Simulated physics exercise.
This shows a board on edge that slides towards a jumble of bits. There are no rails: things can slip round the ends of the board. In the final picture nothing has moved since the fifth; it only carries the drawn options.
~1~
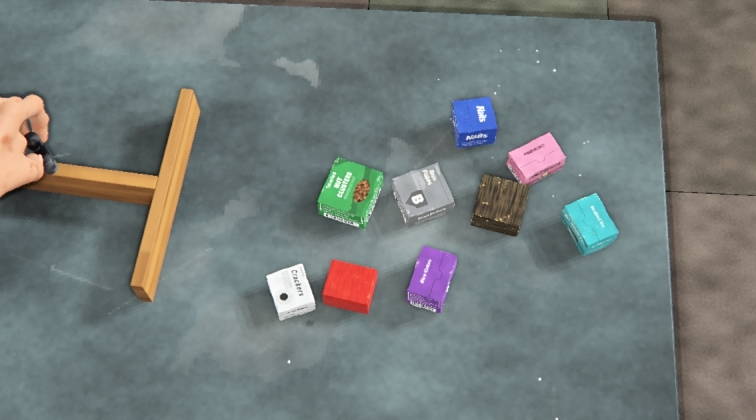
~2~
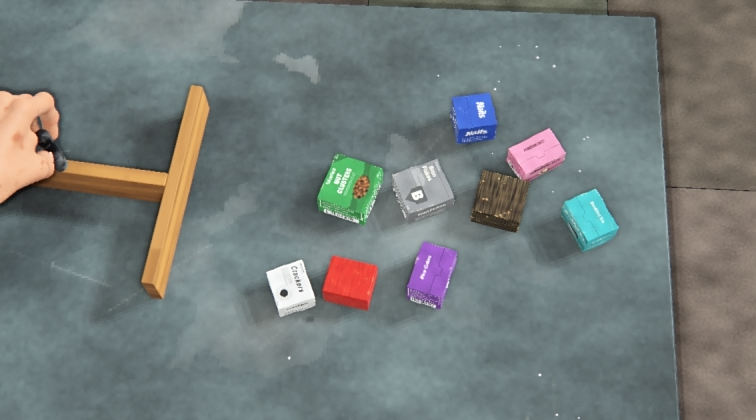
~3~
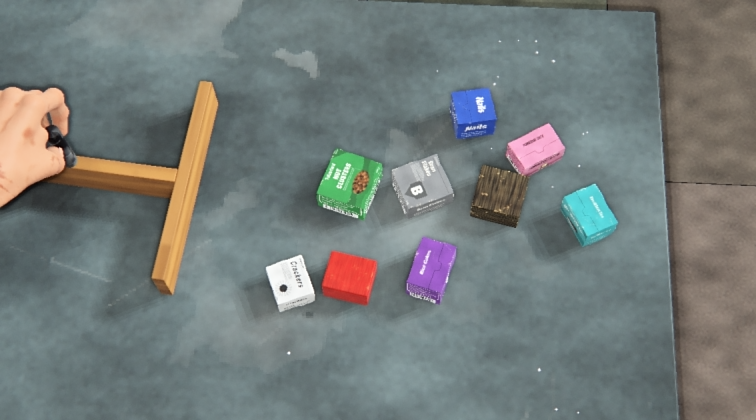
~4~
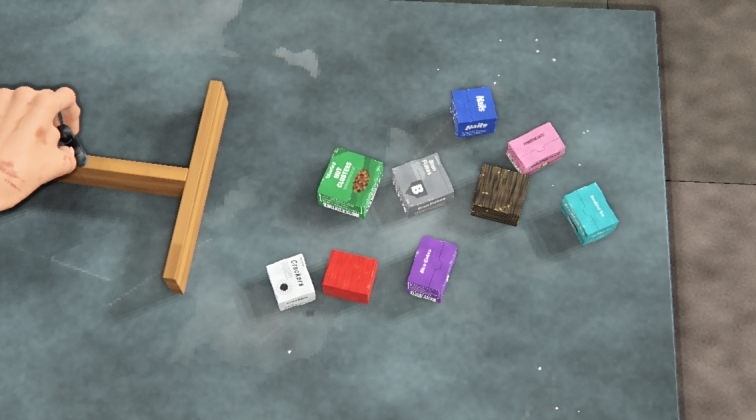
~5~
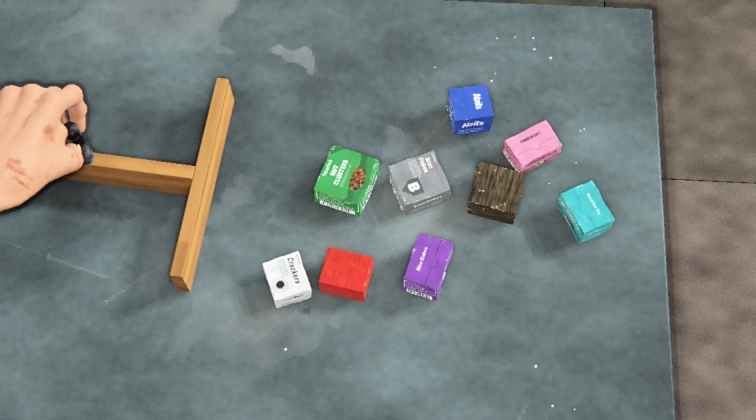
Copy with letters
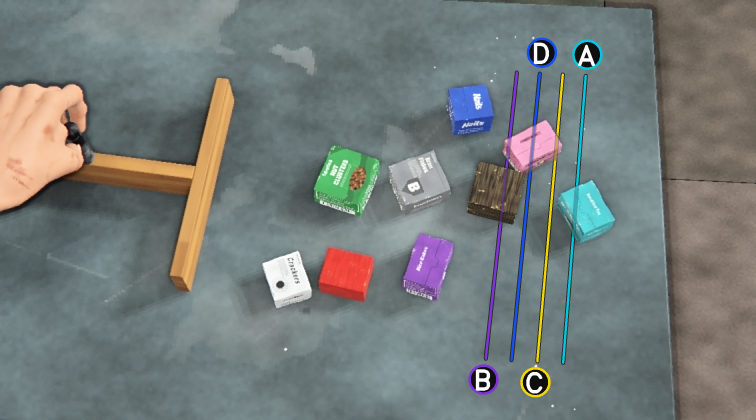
On a worn blue-grey surface, a hand at the left grips a T-shaped wooden pusher beside a loose scatter of small coloured boxes and packets. The hand slides the upright board a short way right, narrowing the gap to the green and white packets, while the pieces stay apparently undisturbed and untouched.
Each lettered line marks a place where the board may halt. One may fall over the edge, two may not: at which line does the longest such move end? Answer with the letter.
Stop at D.
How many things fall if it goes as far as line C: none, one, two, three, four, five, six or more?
Two.
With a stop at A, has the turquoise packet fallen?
Yes.
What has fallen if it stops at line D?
The turquoise packet.
On the marked copy, A at (575, 211); B at (502, 208); C at (551, 210); D at (527, 209).
With D. Early on, board (317, 179); white packet (328, 286); red block (373, 277).
Further on, board (434, 184); turquoise packet (609, 216); black block (567, 197).
At the end, board (526, 189); turquoise packet over the edge; black block (657, 207); one fallen.
As for the rest, A drops three; B is within the limit but short; C drops two.
